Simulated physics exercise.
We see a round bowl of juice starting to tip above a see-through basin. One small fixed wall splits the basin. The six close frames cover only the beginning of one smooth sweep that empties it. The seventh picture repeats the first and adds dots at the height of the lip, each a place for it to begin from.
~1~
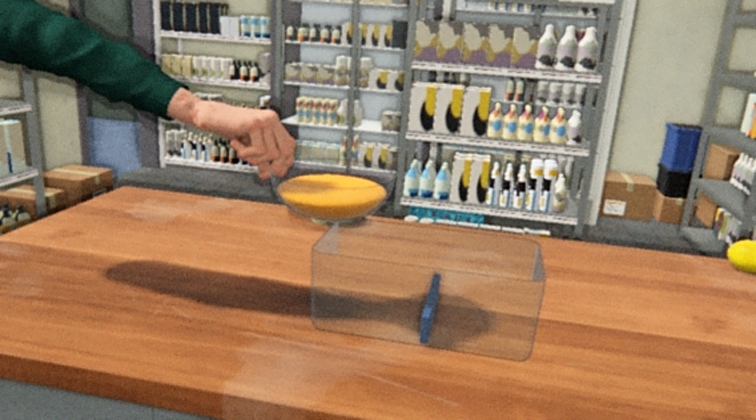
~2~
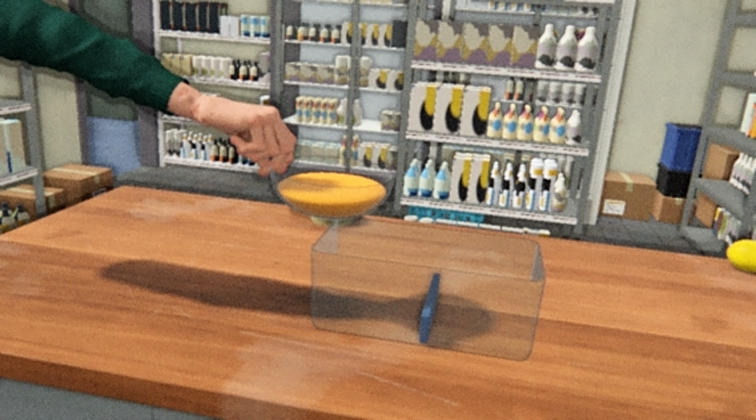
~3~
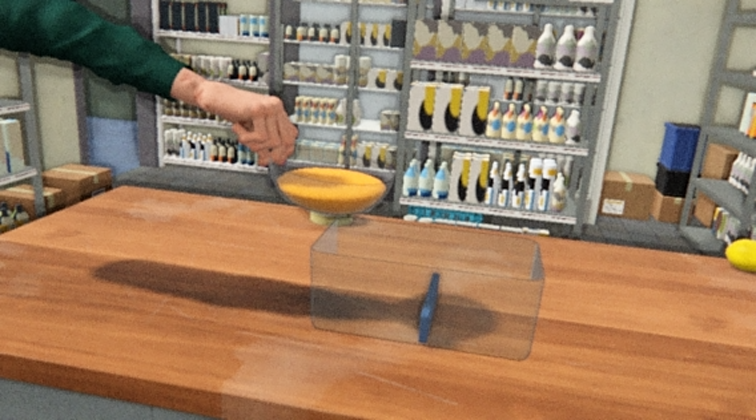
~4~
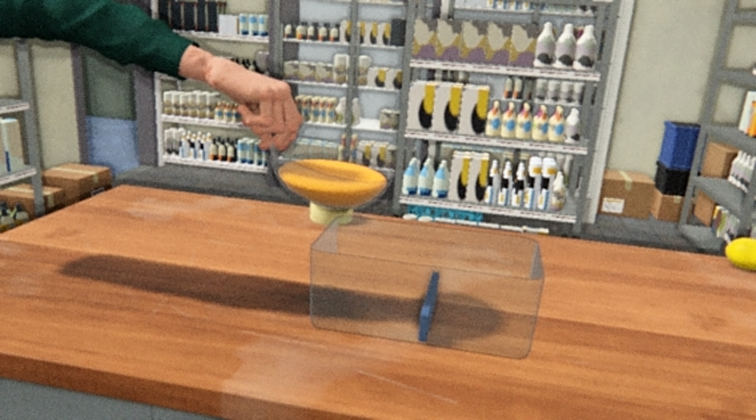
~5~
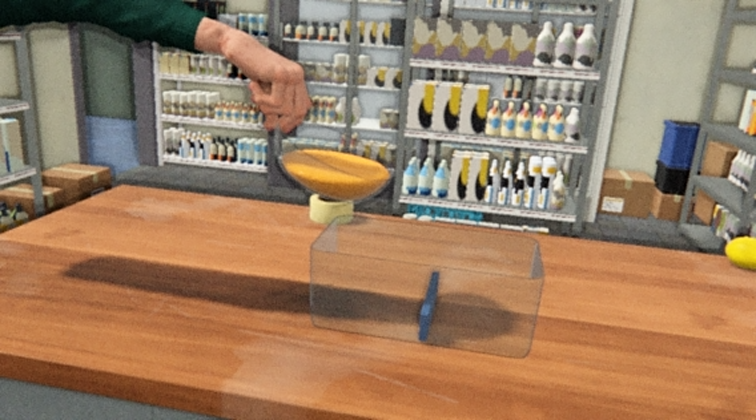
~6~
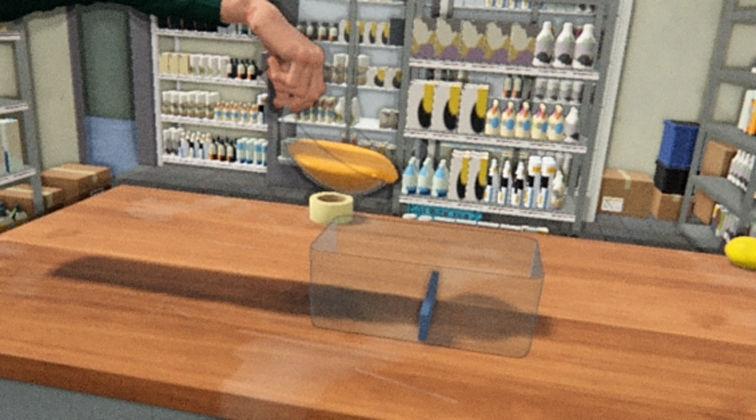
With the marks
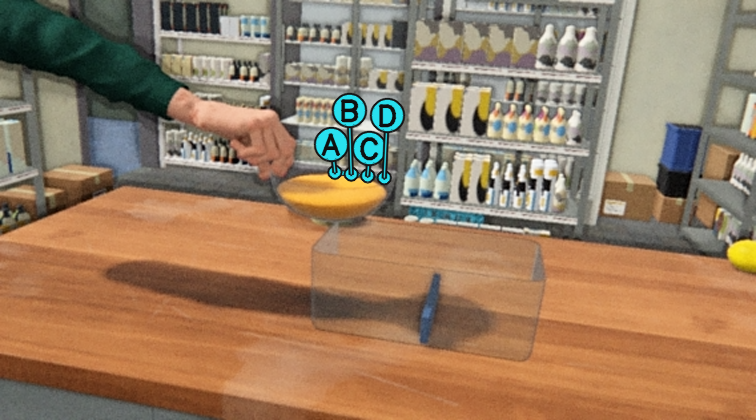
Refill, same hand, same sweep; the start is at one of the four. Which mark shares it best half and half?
Take C.
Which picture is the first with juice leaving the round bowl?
Picture 6.
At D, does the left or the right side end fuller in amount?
More ends on the right.
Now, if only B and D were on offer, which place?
The answer is D.
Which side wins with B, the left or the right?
The left side.
In cyan, A at (334, 172); B at (351, 174); C at (367, 175); D at (384, 177).
For place A, about 90 % ends left of the wall and 8 % right of it.
For place B, about 89 % ends left of the wall and 9 % right of it.
For place C, about 49 % ends left of the wall and 49 % right of it.
For place D, about 21 % ends left of the wall and 77 % right of it.
